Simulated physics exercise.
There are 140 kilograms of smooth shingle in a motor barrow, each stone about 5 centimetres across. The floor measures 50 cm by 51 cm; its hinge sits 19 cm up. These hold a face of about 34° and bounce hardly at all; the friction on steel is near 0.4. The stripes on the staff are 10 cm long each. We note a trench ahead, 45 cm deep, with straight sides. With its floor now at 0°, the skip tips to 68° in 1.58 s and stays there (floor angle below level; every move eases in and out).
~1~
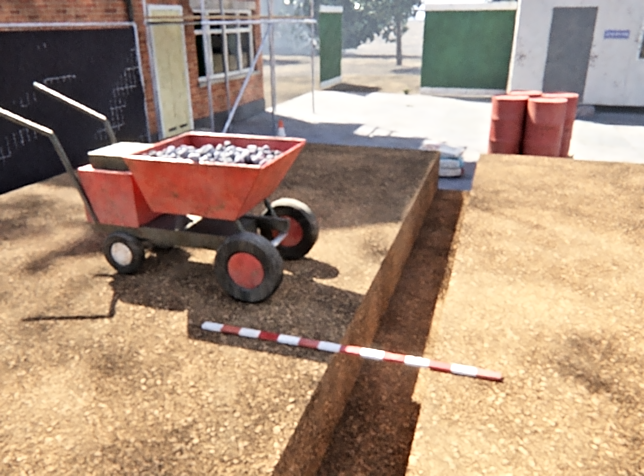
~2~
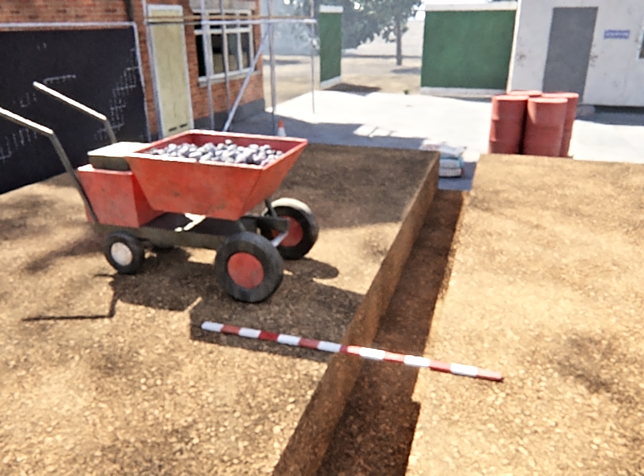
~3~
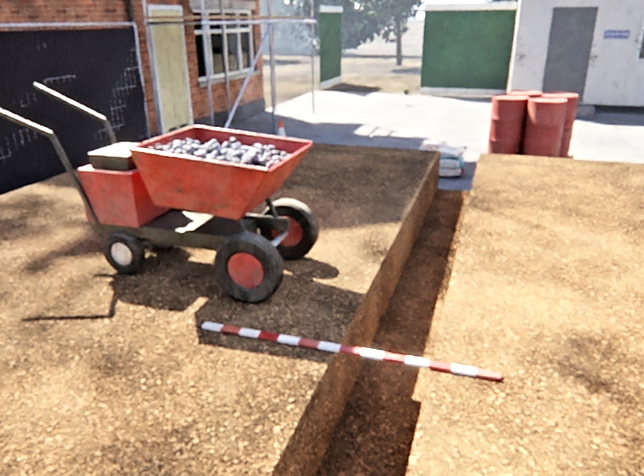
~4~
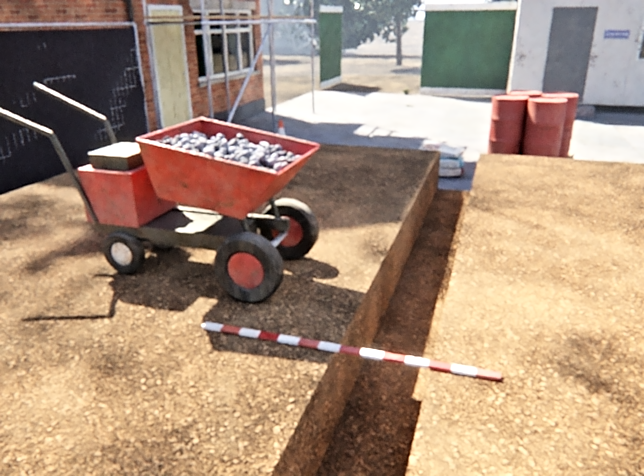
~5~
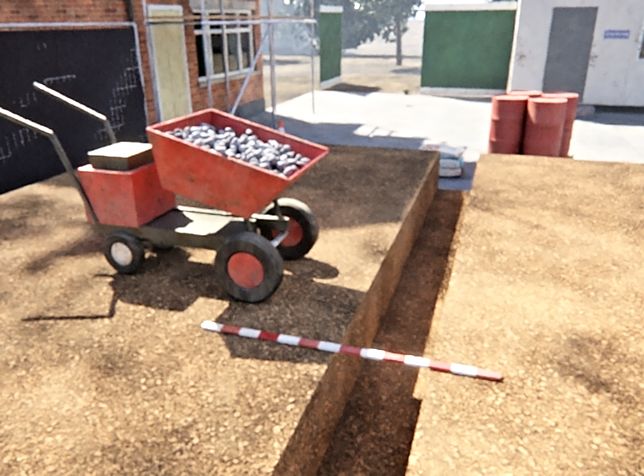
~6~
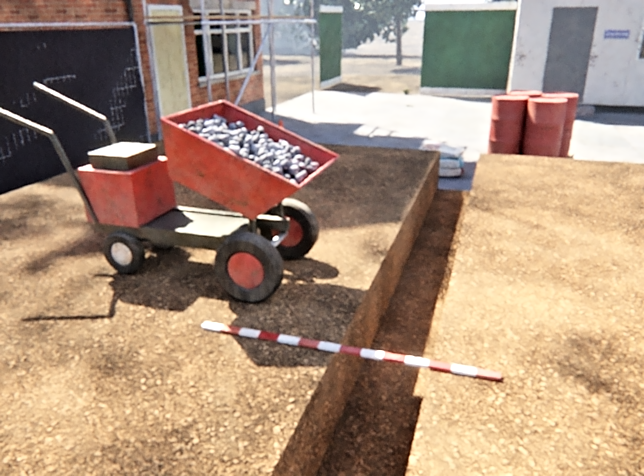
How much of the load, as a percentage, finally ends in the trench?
I would put it at about 100 per cent.
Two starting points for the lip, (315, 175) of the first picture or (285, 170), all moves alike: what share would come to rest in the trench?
Roughly 55 per cent, then 90 per cent.
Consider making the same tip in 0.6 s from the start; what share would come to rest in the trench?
Trench share: Approx. 85%.
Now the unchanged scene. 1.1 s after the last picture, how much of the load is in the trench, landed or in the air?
I'd say near 40 per cent at that time.
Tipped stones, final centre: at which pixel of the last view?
Their centre sits close to (402, 353).
Then, 0.6 s after the last picture the floor is at 57°, 99 % in the skip; the foremost stones are at (361, 227).
Then, 1.1 s after the last picture the floor is at 68°, 58 % in the skip, 42 % in the trench; the foremost stones are at (439, 337).
Then, 1.4 s after the last picture the floor is at 68°, 33 % in the skip, 66 % in the trench; the foremost stones are at (456, 331).
Then, 3.4 s after the last picture the floor is at 68°, 0 % in the skip, 100 % in the trench; the foremost stones are at (460, 327).
